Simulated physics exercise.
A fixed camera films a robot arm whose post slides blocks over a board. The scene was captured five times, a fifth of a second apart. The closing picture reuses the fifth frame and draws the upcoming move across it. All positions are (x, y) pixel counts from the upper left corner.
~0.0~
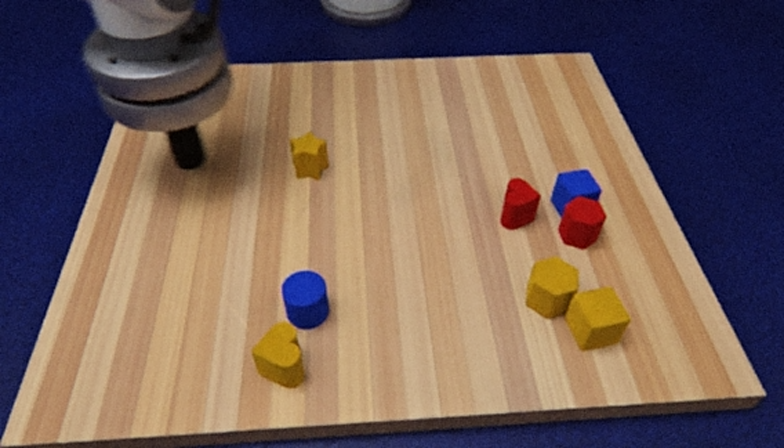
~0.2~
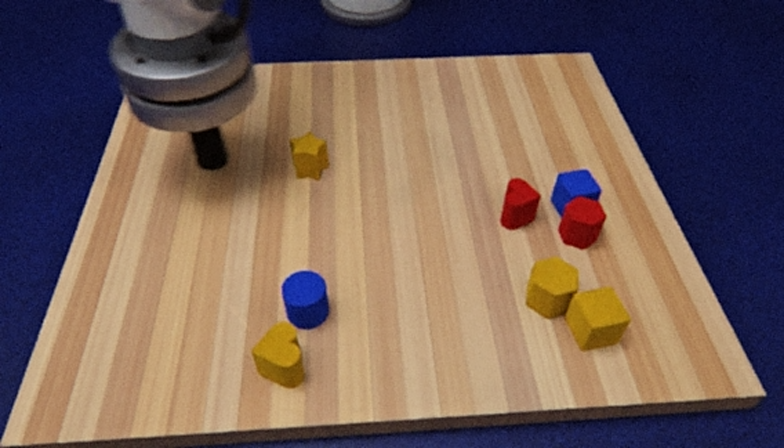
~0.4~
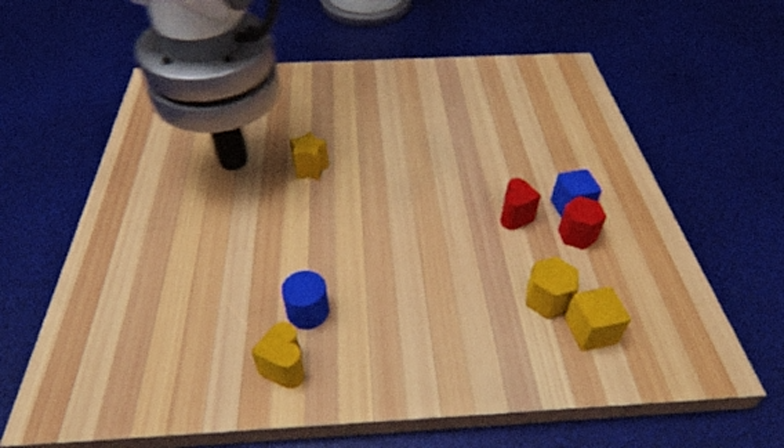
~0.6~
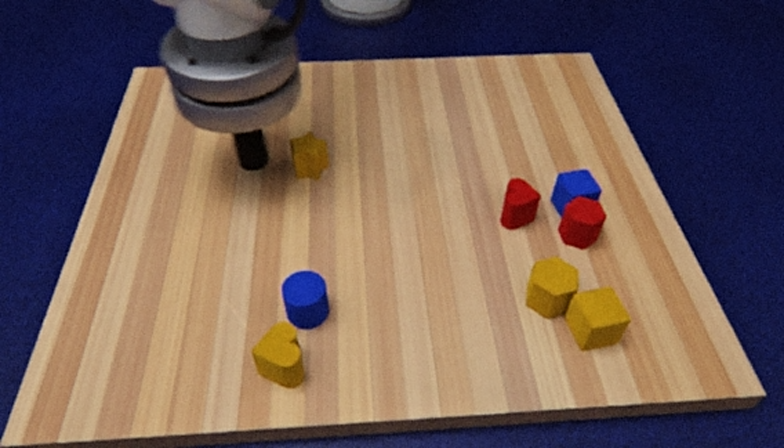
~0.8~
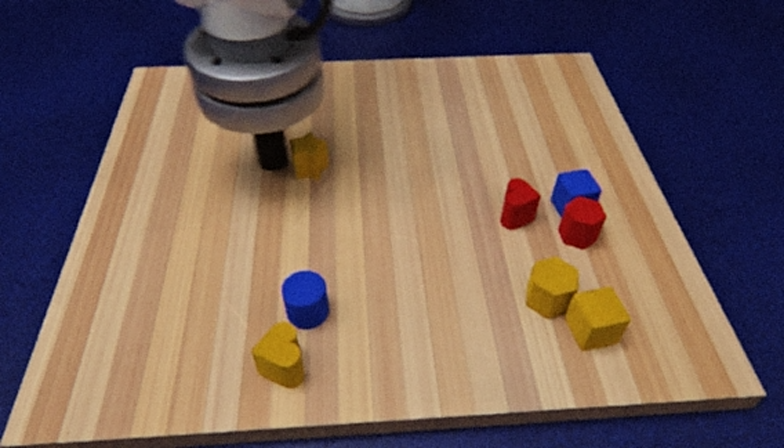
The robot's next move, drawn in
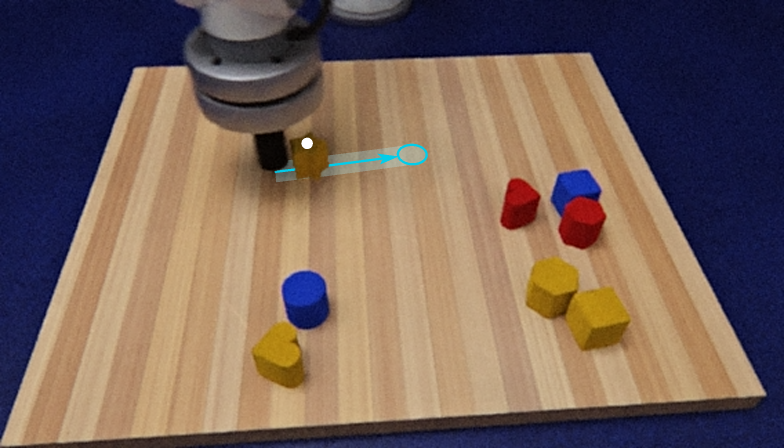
On a striped wooden board with yellow, blue and red blocks, a robot arm's dark post slid steadily to the right until it was right beside the yellow star, while all the blocks stayed still.
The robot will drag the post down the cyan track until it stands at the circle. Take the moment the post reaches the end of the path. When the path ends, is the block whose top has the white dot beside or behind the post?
I expect not.
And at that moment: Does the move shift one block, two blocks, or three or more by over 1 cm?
That makes 1 block.
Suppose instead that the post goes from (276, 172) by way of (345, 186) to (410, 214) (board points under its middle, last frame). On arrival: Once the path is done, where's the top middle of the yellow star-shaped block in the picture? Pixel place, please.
The yellow star-shaped block ends near (351, 141).
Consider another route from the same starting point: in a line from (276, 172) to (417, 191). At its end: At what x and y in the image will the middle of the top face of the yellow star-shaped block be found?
Near (370, 139).
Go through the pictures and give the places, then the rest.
In the first picture, post tip (191, 160); block tops, yellow star-shaped block (307, 143).
In the second picture, post (213, 160); blocks unchanged.
In the third picture, post (234, 161); blocks unchanged.
In the fourth picture, post (254, 161); blocks unchanged.
In the fifth picture, post (274, 161); yellow star-shaped block (307, 143).
Path on the board, in a line from (276, 172) to (412, 154); the dot is on the yellow star-shaped block.
On the path given first. One third of the way, post (323, 156); yellow star-shaped block (350, 138).
Two thirds of the way, post (369, 150); yellow star-shaped block (397, 133).
At the end, post (413, 144); yellow star-shaped block (441, 127).
